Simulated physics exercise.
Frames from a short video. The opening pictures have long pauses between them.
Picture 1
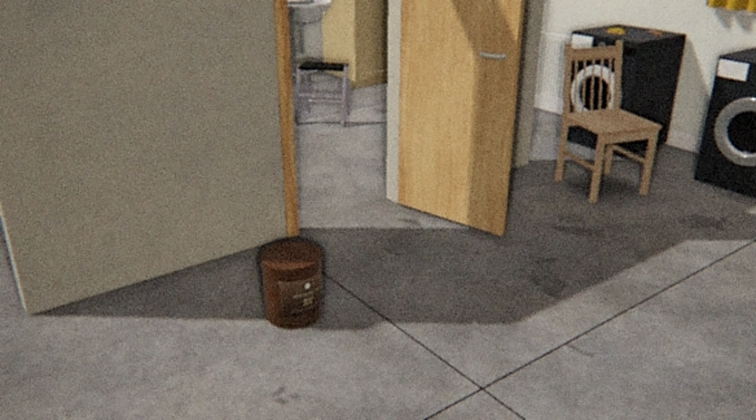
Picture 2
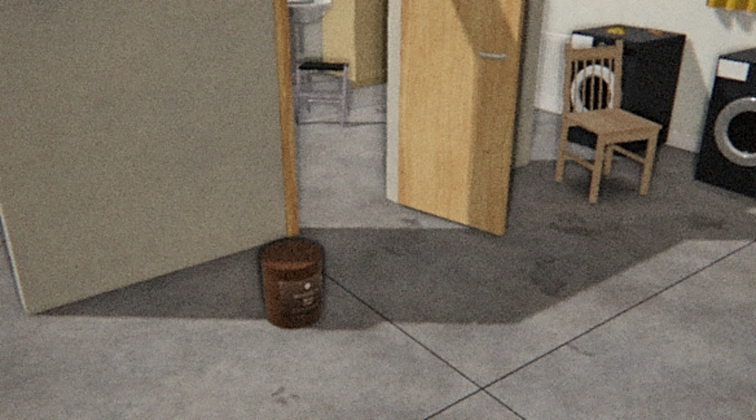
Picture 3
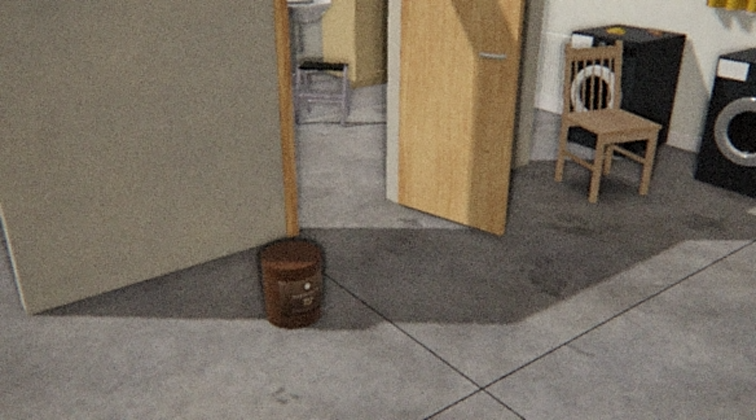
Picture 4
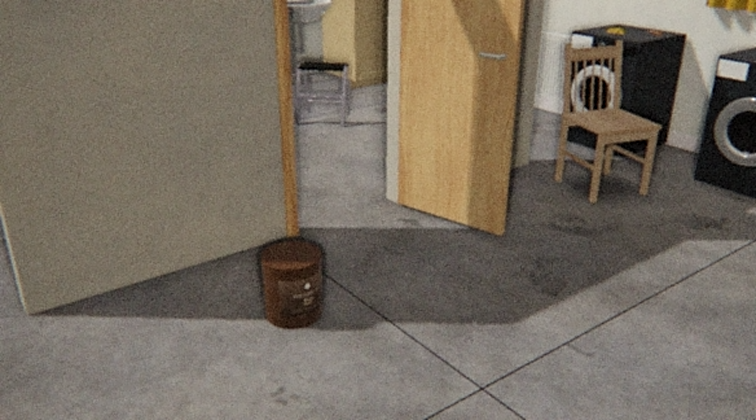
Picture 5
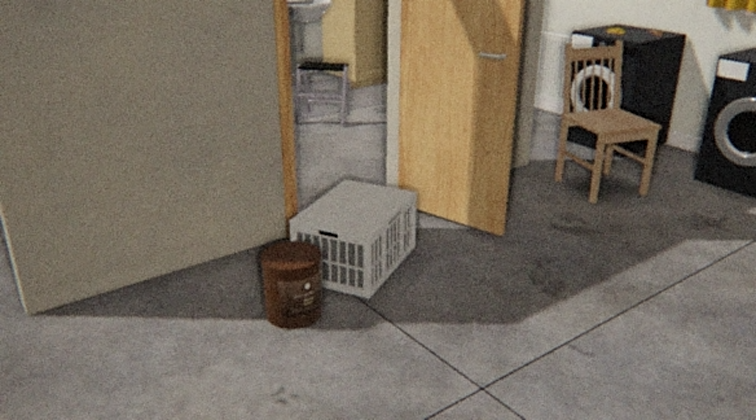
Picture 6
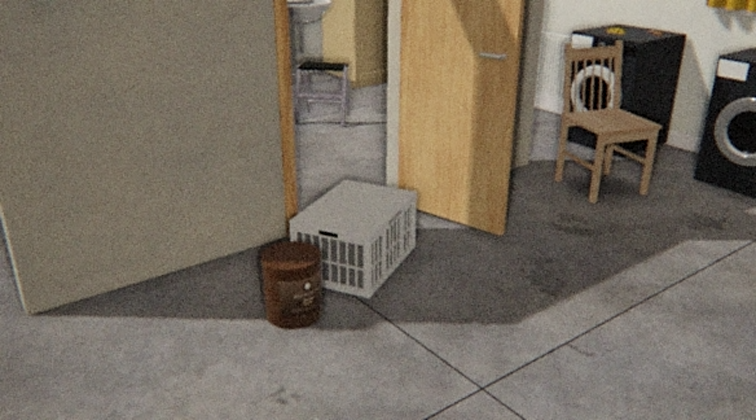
At the start, a brown pail sits on the grey floor beside a wide-open door, with a wooden chair and dark machines at the right, and nothing moves. Then a white slatted chest abruptly appears just behind and to the right of the pail, and everything stays still.
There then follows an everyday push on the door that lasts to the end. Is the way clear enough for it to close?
My guess is that the door will leave the doorway partly open.
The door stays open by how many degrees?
About 60°.
Then, 0.40 s on from there, door at 96°.
Then, 0.70 s on from there, door at 81°.
Then, 0.90 s on from there, door at 70°.
Then, 1.10 s on from there, door at 61°.
In the end, door at 60°; both unmoved. At the end, from the last picture's camera, white chest near (354, 235).
